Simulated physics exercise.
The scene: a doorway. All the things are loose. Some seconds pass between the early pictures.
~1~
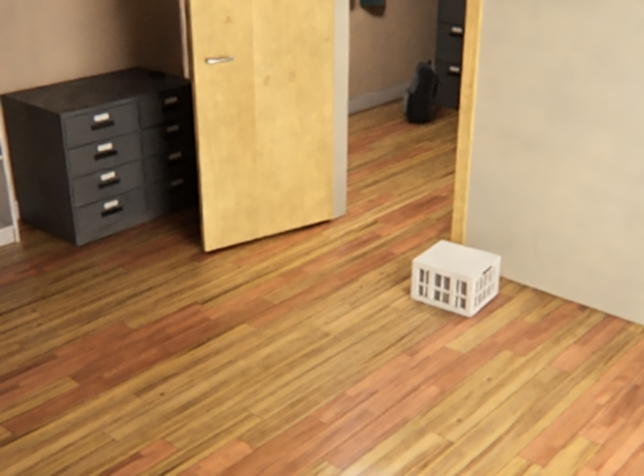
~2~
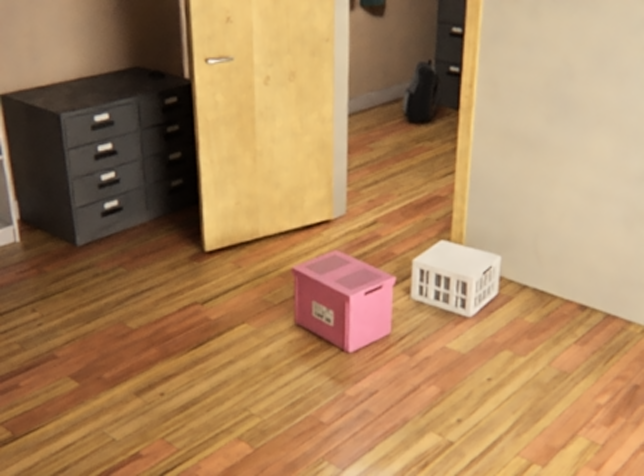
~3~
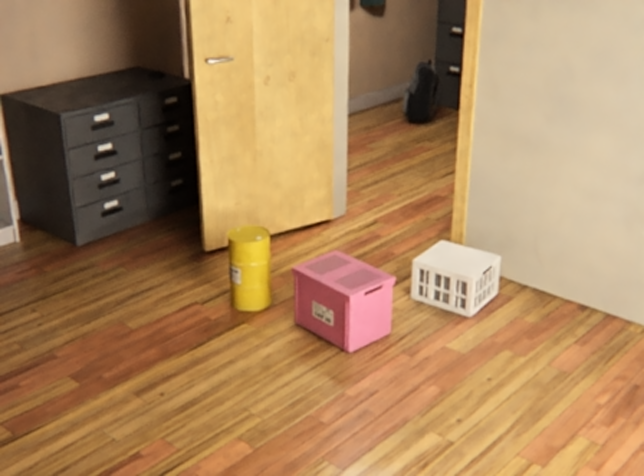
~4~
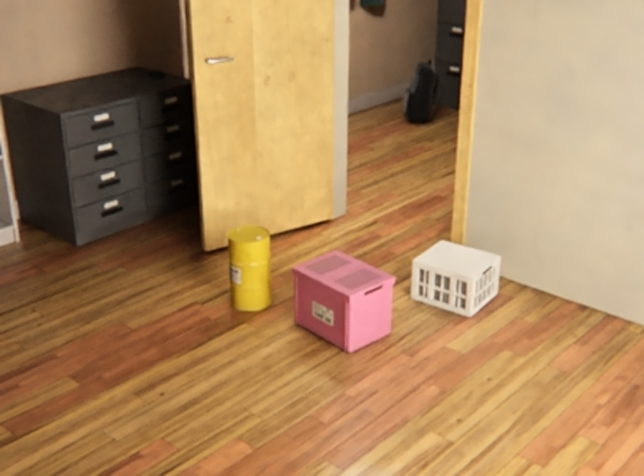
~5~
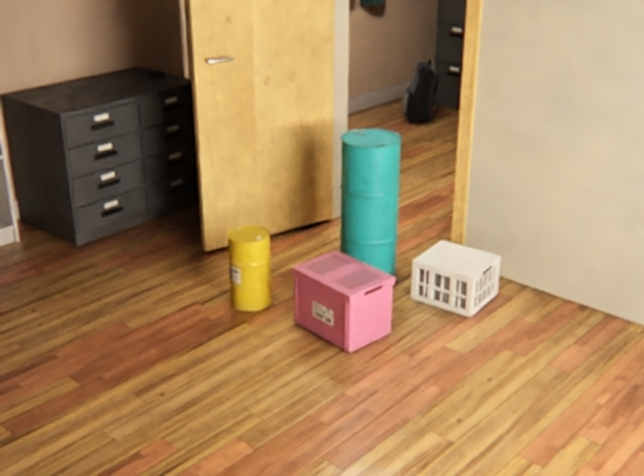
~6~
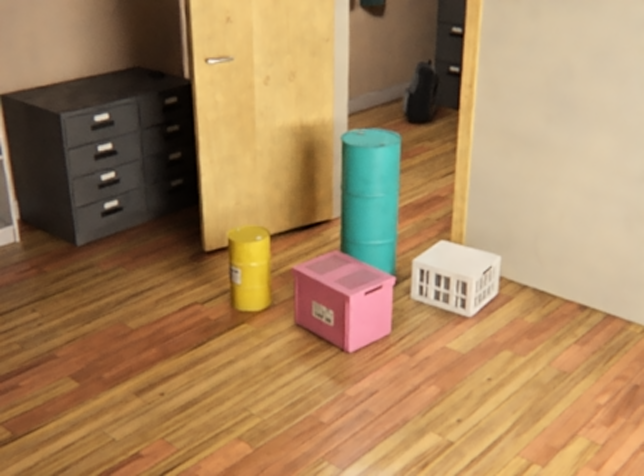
In a room with a wooden floor and an open door, a white crate sits alone before a pink tote, a yellow canister and a tall turquoise drum appear in turn near it; nothing is seen moving.
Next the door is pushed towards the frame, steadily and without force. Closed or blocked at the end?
Outcome: The door is blocked.
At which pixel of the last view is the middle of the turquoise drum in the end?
At about (392, 209).
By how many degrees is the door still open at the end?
Some 40° open.
Then, 0.60 s after the last picture, open by 91°.
Then, 1.10 s after the last picture, open by 66°.
Then, 1.40 s after the last picture, open by 47°.
Then, 1.60 s after the last picture, open by 42°; turquoise drum slid a little near (384, 209).
At rest, open by 38°; all 4 in place. Seen from the same camera at the end, turquoise drum near (392, 209).
